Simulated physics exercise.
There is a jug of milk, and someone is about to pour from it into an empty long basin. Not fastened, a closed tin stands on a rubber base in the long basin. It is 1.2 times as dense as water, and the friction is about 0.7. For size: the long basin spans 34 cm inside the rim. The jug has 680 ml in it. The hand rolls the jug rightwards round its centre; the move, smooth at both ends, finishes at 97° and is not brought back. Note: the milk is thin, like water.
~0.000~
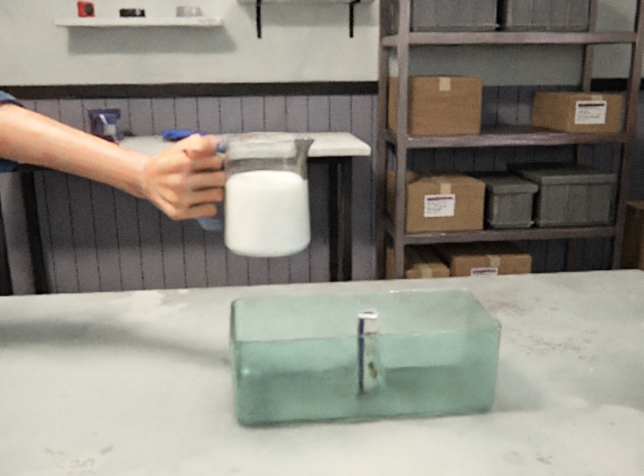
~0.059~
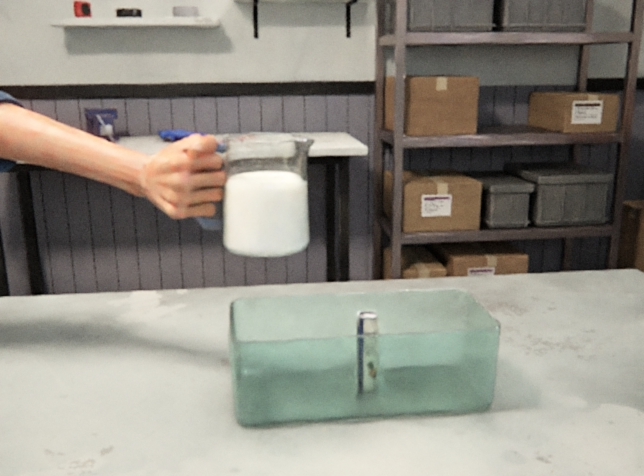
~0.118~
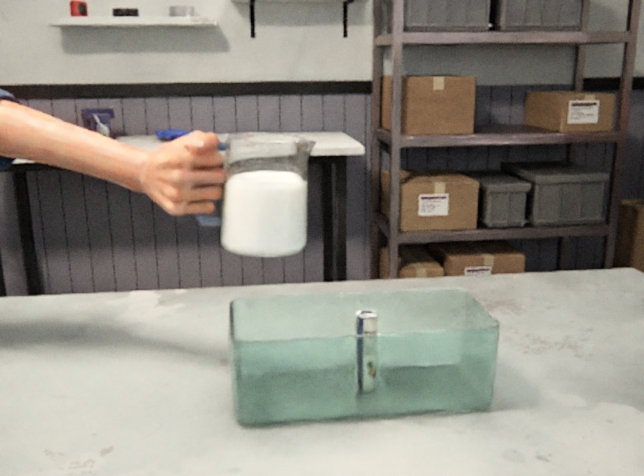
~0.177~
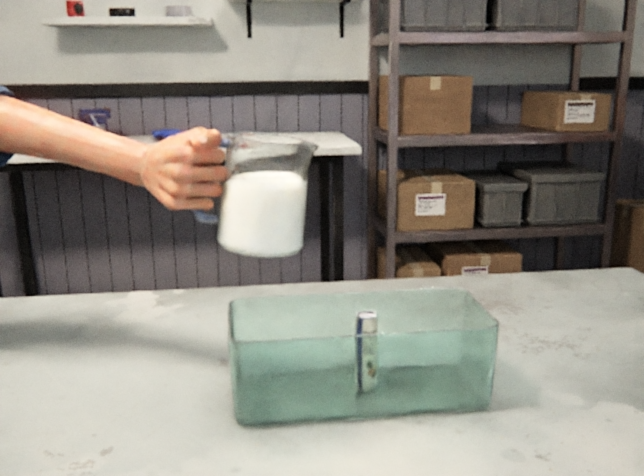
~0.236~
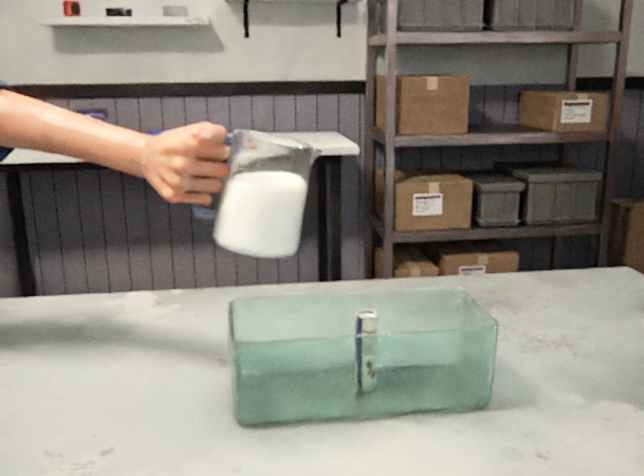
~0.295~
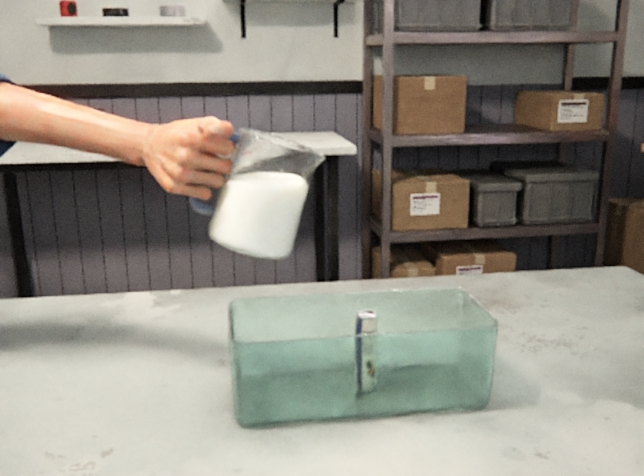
In a storeroom, a hand gradually tilts a jug of milk rightwards above a glass basin.
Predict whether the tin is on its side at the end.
It is not upset.
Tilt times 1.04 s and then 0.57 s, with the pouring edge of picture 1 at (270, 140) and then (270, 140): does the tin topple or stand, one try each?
Run one: It tumbles. Run two: It tumbles.
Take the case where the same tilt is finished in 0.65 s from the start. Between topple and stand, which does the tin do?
In that case the tin stays vertical.
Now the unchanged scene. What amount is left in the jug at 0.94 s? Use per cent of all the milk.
Close to 52 percent of the whole amount.
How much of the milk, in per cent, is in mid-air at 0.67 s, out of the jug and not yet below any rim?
Near 5 per cent at that moment.
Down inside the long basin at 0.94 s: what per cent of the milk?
About 22 per cent.
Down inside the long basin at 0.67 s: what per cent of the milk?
Around 0 percent.
Then, 0.67 s in, the tilt is 69° and 95 per cent is still to pour; the tin stands where it began.
Then, 0.94 s in, the tilt is 95° and 52 per cent is still to pour; the tin stands where it began.
Then, 1.23 s in, the tilt is 97° and 17 per cent is still to pour; the tin stands where it began.
Then, 1.54 s in, the tilt is 97° and 5 per cent is still to pour; the tin stands where it began.
Finally, the tin stands where it began.
